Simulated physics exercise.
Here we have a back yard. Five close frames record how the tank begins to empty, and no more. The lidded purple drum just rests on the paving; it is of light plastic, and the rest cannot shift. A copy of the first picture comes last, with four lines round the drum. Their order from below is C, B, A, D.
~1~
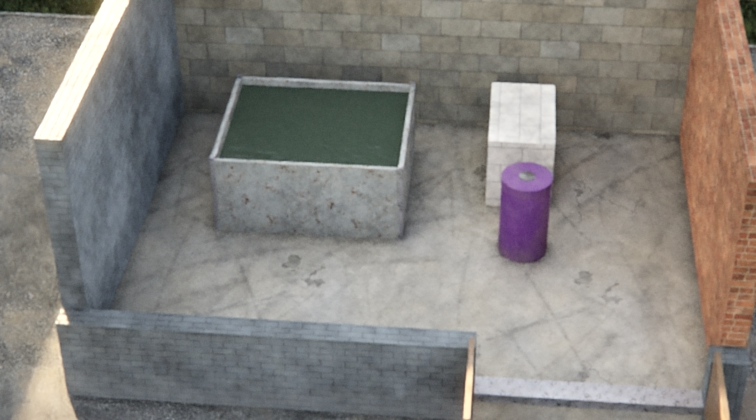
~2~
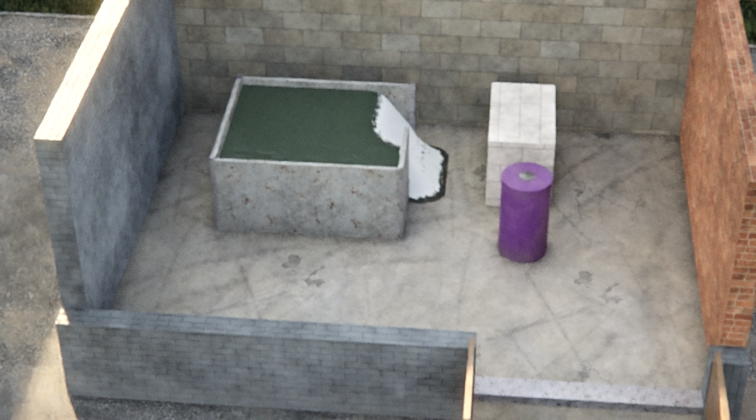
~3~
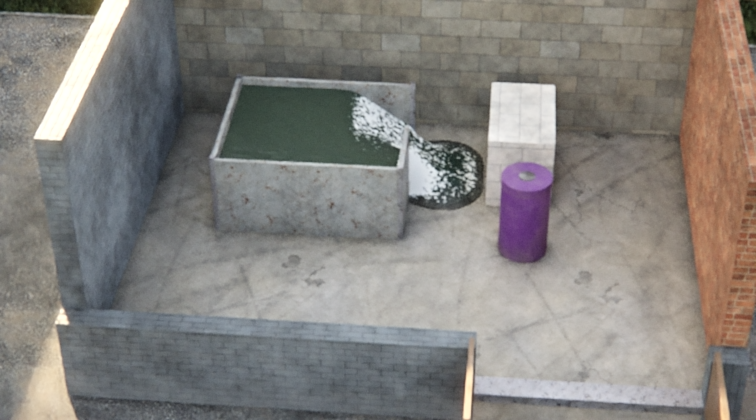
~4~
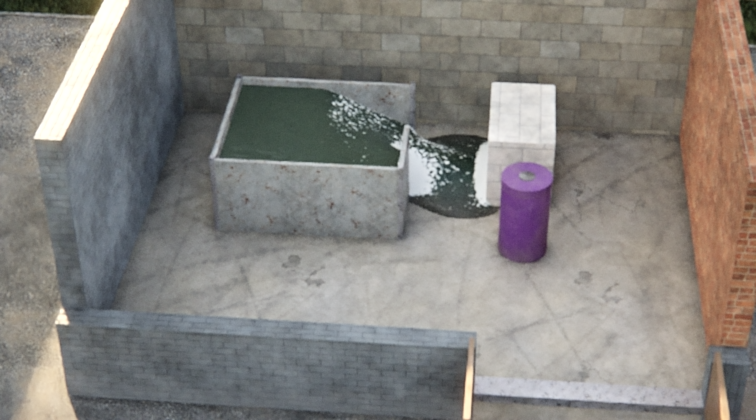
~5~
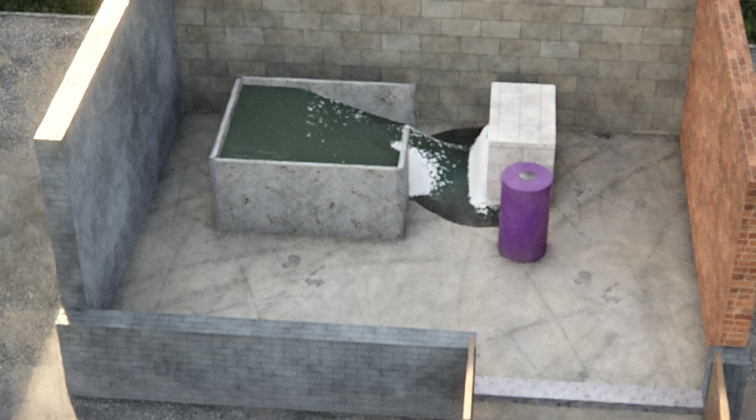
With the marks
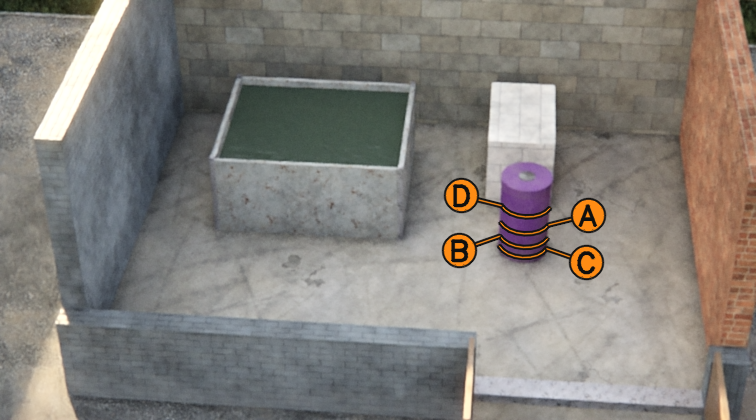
Dark green water pouring from the right side of a concrete tank, foaming and spreading across a walled yard beside a purple drum.
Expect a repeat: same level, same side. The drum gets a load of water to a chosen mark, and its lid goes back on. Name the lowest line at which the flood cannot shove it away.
Choose B.
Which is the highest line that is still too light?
Line C.
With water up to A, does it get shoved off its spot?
No, not at all.
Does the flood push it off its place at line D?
No, that is safe.
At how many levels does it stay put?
Three of the four.
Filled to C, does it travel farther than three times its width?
No, it does not.
On the marked copy, A at (524, 233); B at (523, 247); C at (522, 257); D at (525, 216); from the bottom up C, B, A, D.
For line A, it does not move.
For line B, it shifts by a finger or two and stays.
For line C, it is pushed about its own width away.
For line D, it does not move.
